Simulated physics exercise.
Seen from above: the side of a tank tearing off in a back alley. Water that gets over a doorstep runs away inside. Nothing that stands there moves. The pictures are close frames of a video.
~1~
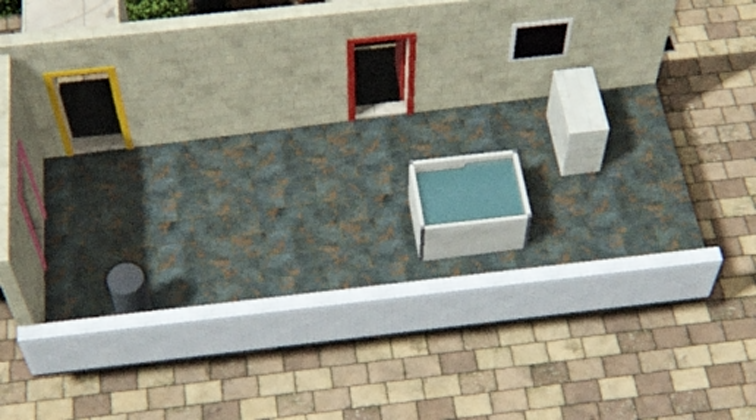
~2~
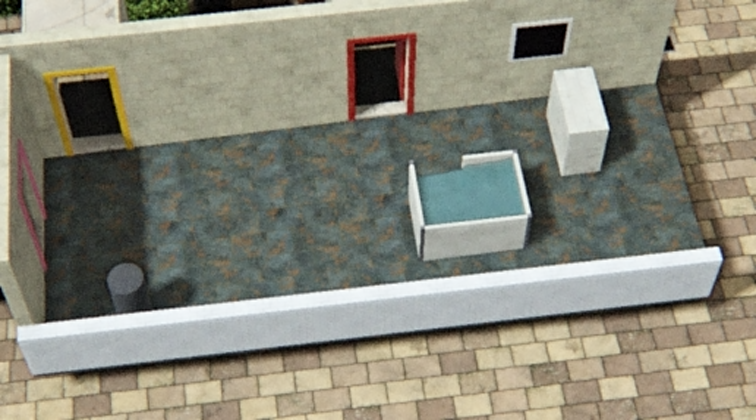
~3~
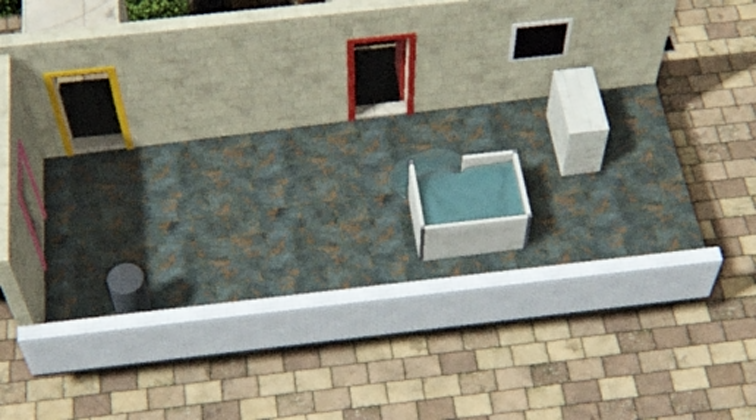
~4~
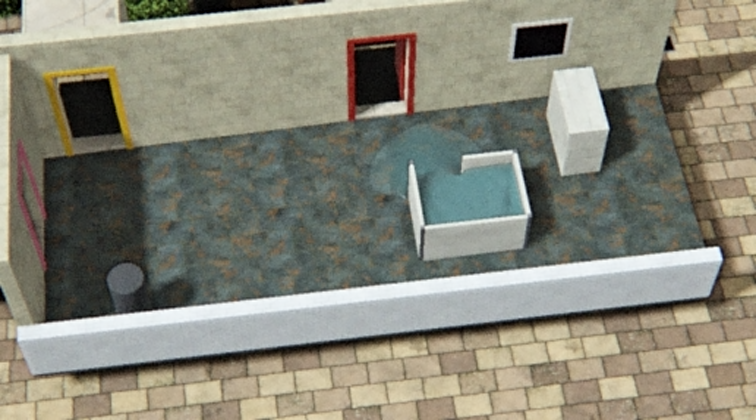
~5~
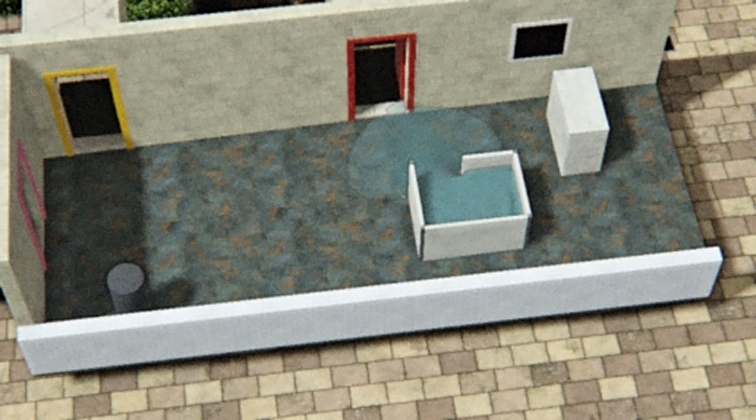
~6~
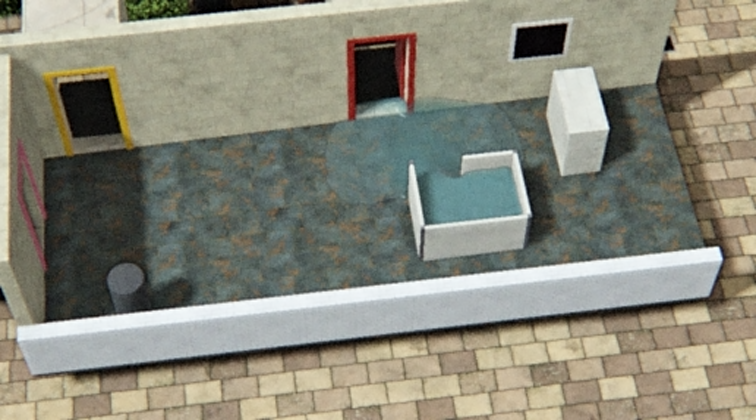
Water poured through a gap that opened in the far side of a white tank, spreading across the alley's dark floor toward the back wall and reaching the foot of the red-framed doorway.
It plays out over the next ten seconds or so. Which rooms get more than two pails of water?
One by one: The yellow door admits no more than that; the pink door lets in a lot; the red door lets in a lot.
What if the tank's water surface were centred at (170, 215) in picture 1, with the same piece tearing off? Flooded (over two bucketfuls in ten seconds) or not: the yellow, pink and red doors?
My reading: The yellow door floods, the pink door is over, the red door lets less in.
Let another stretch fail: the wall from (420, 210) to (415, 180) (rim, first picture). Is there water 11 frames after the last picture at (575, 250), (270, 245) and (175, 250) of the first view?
One after the other: No water, under water, awash.
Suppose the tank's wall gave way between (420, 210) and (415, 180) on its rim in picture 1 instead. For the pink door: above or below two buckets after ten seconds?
In short: The pink door passes that mark.
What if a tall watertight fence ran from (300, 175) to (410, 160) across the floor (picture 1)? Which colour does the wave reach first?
It is the one in red.
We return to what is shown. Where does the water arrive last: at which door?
It is the one in pink.
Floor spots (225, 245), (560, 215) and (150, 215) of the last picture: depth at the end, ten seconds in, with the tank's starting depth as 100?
In that order: 2, 2 and 2 per cent.
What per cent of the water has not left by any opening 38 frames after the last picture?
I make it 64 per cent.
A moment on, water covers 20 % of the floor; the yellow door not reached, the pink door not reached, the red door far over two buckets in.
Next, water covers 25 % of the floor; the yellow door not reached, the pink door not reached, the red door far over two buckets in.
Then, water covers 45 % of the floor; the yellow door wet at the sill, nothing in, the pink door wet at the sill, nothing in, the red door far over two buckets in.
Later, water covers 60 % of the floor; the yellow door wet at the sill, nothing in, the pink door over two buckets in, the red door far over two buckets in.
In the end, water covers 65 % of the floor; the yellow door wet at the sill, nothing in, the pink door far over two buckets in, the red door far over two buckets in.
